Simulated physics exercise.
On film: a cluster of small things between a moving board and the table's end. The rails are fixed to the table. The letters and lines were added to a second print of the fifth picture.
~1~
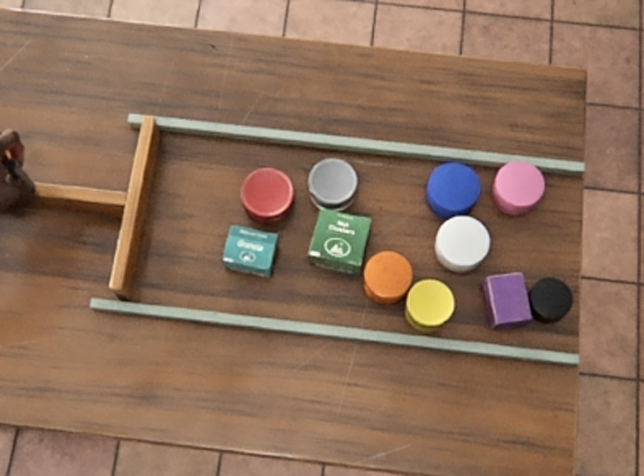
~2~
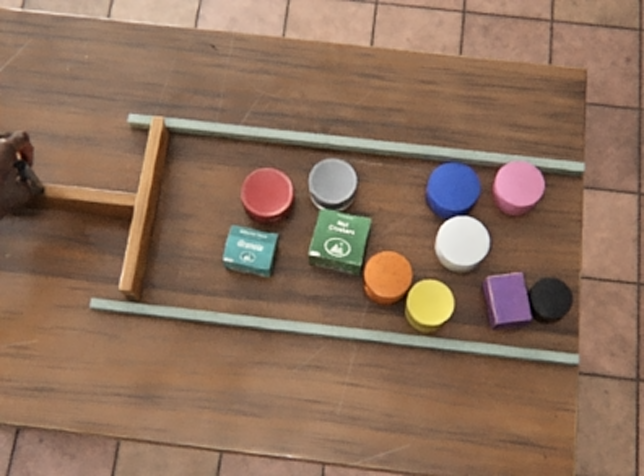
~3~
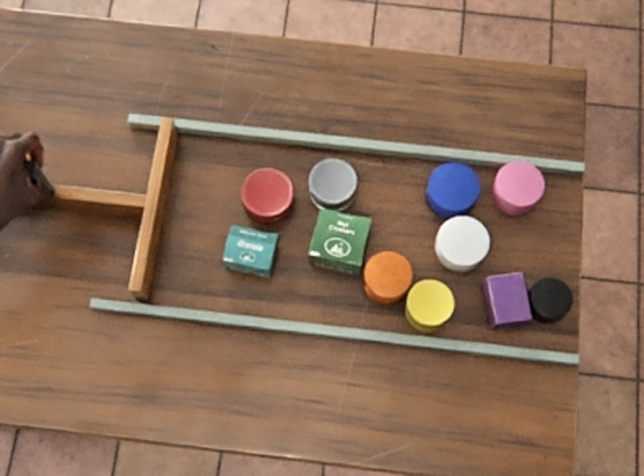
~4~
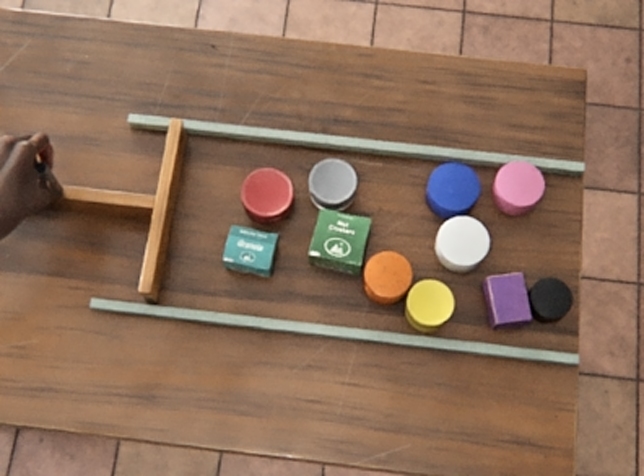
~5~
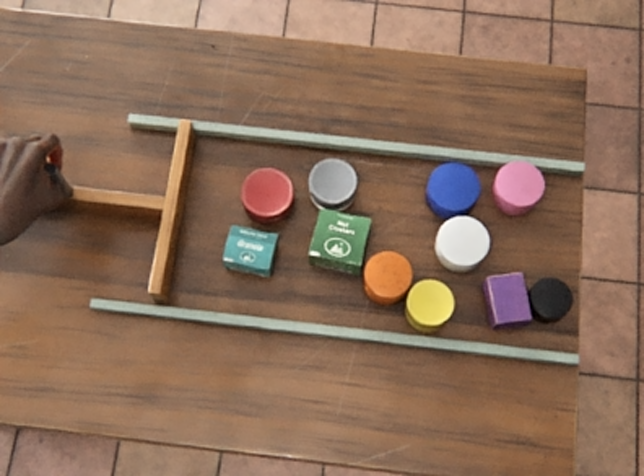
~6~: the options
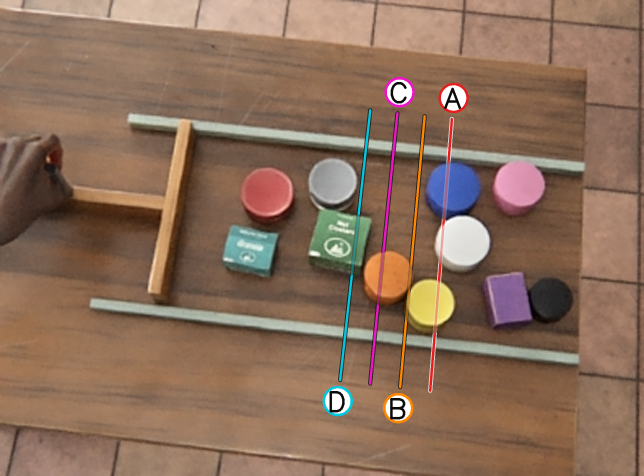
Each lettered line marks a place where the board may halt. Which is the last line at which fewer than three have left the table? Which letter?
No farther than A.
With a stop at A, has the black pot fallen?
By then, yes.
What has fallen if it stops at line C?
The black pot.
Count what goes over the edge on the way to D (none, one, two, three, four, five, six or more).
By then, none.
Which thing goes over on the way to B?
The black pot goes over.
On the copy, A at (442, 248); B at (413, 245); C at (384, 242); D at (356, 238).
On A. First, board (268, 215); grey tin (350, 184); orange pot (393, 281).
Then, board (367, 226); black pot (584, 292); purple block (555, 313).
Finally, board (441, 234); purple block over the edge; black pot over the edge; two fallen.
By contrast, B is within the limit but short; C is within the limit but short; D is within the limit but short.
